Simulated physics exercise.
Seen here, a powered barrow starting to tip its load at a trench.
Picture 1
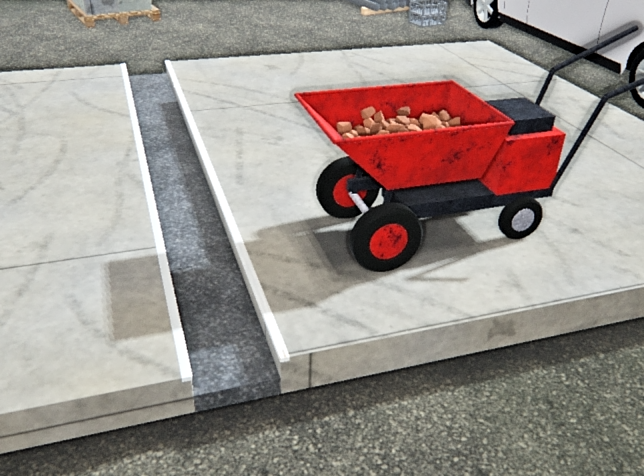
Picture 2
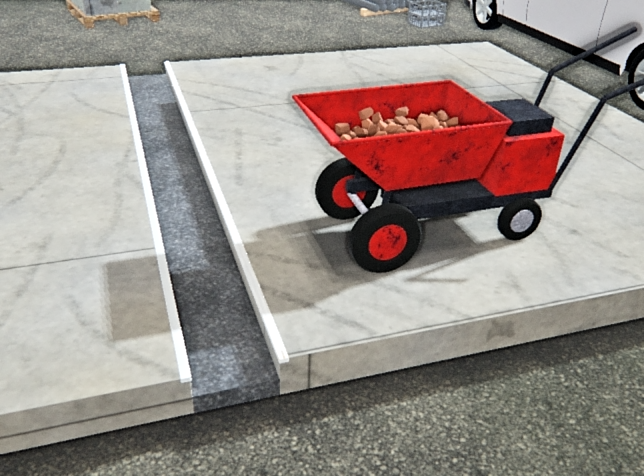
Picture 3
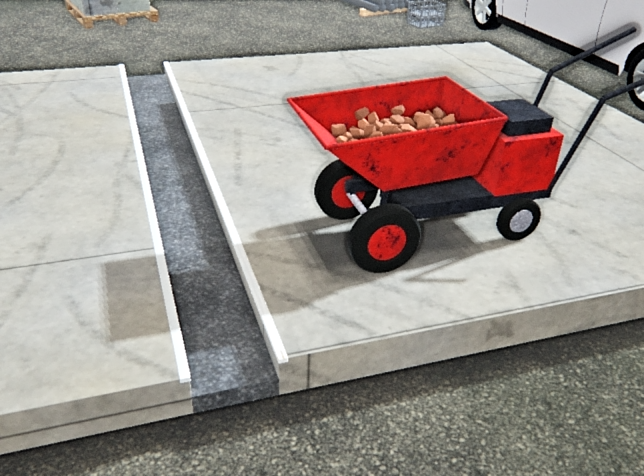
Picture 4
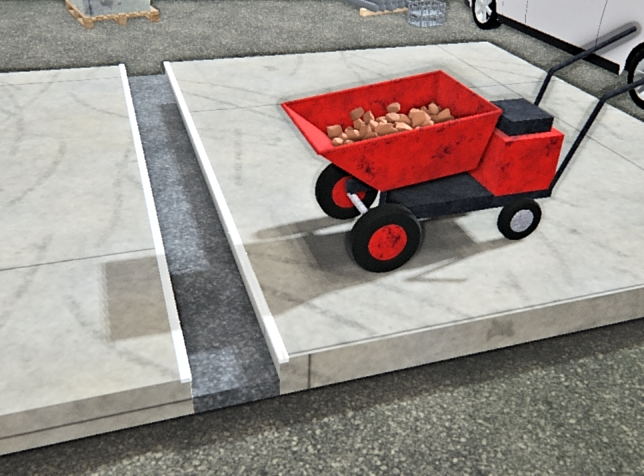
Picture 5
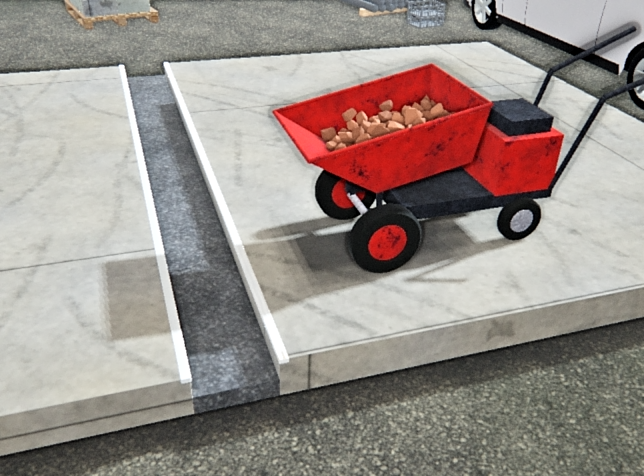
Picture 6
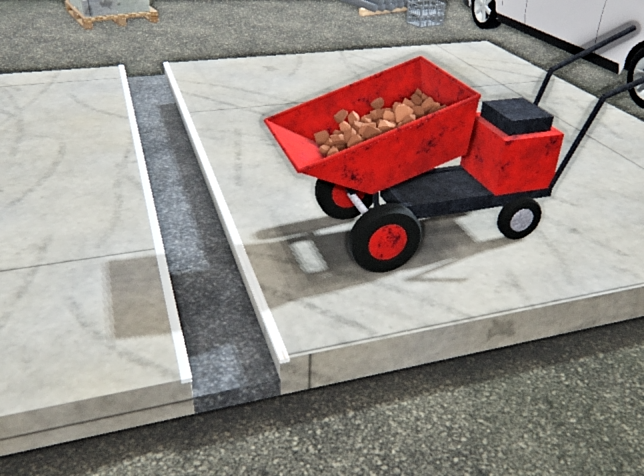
Red powered barrow loaded with rubble gradually tilting its skip forward to the left, standing on pale slabs beside a shallow trench.
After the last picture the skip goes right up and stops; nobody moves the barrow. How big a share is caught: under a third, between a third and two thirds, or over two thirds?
It catches more than two thirds.
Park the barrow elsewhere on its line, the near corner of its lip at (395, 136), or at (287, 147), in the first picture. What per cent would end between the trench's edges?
Near 30 % and 70 %.
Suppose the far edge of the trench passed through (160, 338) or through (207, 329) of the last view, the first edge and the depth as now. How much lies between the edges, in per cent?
The first gives 90 %, the second 60 %.
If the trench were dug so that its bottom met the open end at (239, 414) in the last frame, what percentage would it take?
Roughly 100 in a hundred.
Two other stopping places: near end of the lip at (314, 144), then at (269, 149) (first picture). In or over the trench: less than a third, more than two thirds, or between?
First above two thirds, then in the middle band.
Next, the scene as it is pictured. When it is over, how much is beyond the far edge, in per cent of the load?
About 0 per cent.
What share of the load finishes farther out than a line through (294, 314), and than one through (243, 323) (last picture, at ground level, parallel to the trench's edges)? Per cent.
First some 90, then 60 per cent.
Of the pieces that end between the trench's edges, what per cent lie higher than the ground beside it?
About 15 per cent.
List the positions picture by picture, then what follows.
The first frame shows lip of the skip near (335, 142), level; top of the load near (414, 131), lumps of rubble; first edge of the trench near (269, 317); far edge near (178, 333), the trench over half as wide as the skip, and shallow for its width.
The second frame shows lip of the skip near (332, 144), level; top of the load near (428, 136).
The third frame shows lip of the skip near (326, 148), tipped barely; top of the load near (424, 135).
The fourth frame shows lip of the skip near (319, 153), tipped a little; top of the load near (420, 128).
The fifth frame shows lip of the skip near (309, 162), tipped a little; top of the load near (434, 126).
The sixth frame shows lip of the skip near (299, 171), tipped clearly; top of the load near (425, 121); first edge of the trench near (268, 318); far edge near (177, 335).
Shortly afterwards, skip tipped steeply; the whole lot in the skip.
Next, skip tipped steeply; the bulk in the skip; only a few short of the trench; a little in or heaped over the trench; only a few falling.
Some moments later, skip tipped right over; a little in the skip; only a few short of the trench; the bulk in or heaped over the trench; only a few beyond it.
In the end, skip tipped right over; a little in the skip; only a few short of the trench; the bulk in or heaped over the trench; only a few beyond it.
